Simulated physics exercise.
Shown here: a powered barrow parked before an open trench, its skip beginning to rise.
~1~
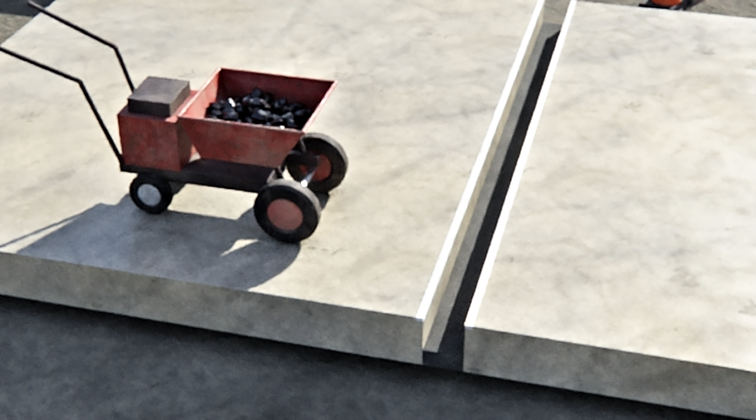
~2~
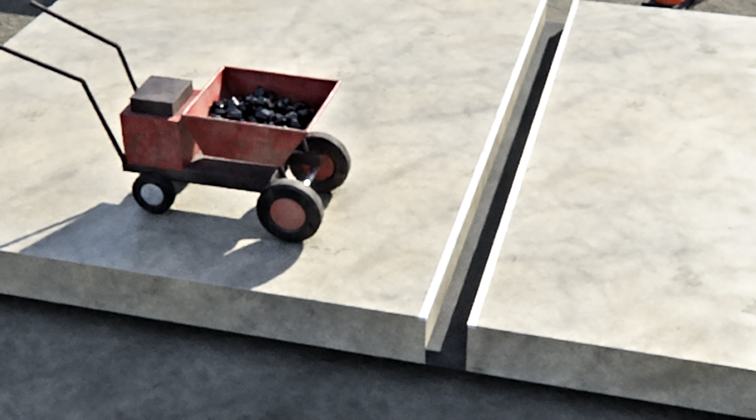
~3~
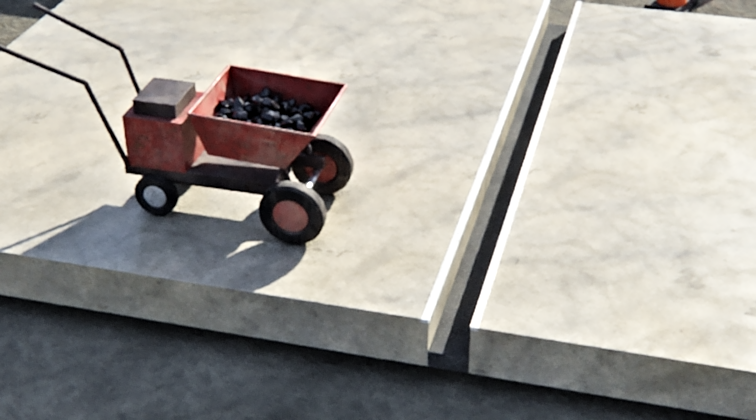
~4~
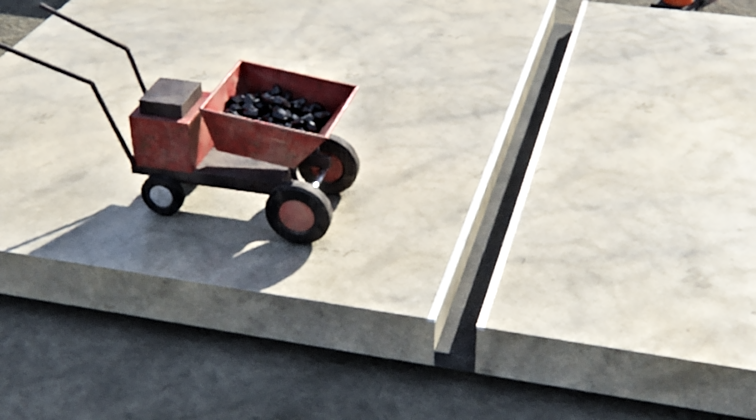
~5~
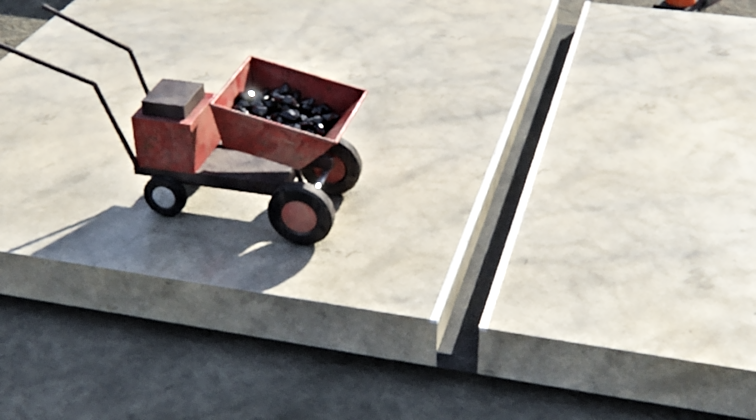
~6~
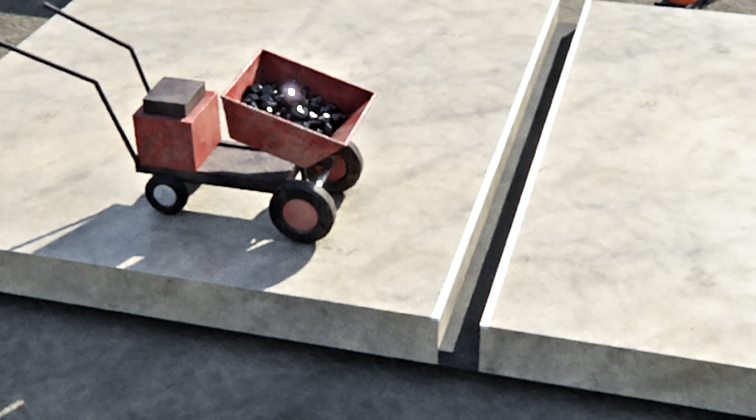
Red skip of a small powered barrow, loaded with black coal, tilting gradually up toward the right on a pale slab beside a narrow trench.
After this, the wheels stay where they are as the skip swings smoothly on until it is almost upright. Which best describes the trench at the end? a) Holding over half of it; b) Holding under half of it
Option b: Holding under half of it.
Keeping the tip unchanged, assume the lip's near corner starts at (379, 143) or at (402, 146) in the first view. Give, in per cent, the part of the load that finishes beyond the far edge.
Near 30 % and 70 %.
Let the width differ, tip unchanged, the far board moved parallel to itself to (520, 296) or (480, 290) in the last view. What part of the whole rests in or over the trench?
In order, some 20 and some 20 percent.
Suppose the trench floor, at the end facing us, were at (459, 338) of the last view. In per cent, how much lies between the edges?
I'd say around 20 in a hundred.
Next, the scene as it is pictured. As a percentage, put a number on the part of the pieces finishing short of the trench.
That share comes out near 70 in a hundred.
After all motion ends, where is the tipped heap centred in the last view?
At about (442, 225), give or take.
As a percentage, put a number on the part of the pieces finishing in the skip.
Close to 10 in a hundred.
Soon after the last picture, skip tipped steeply; all in the skip.
A little later, skip tipped right over; most in the skip; a small part short of the trench; a stray few in or heaped over the trench.
Later still, skip tipped right over; about a quarter in the skip; about two thirds short of the trench; about a quarter in or heaped over the trench.
By the end, skip tipped right over; a small part in the skip; about two thirds short of the trench; about a quarter in or heaped over the trench; none beyond it.
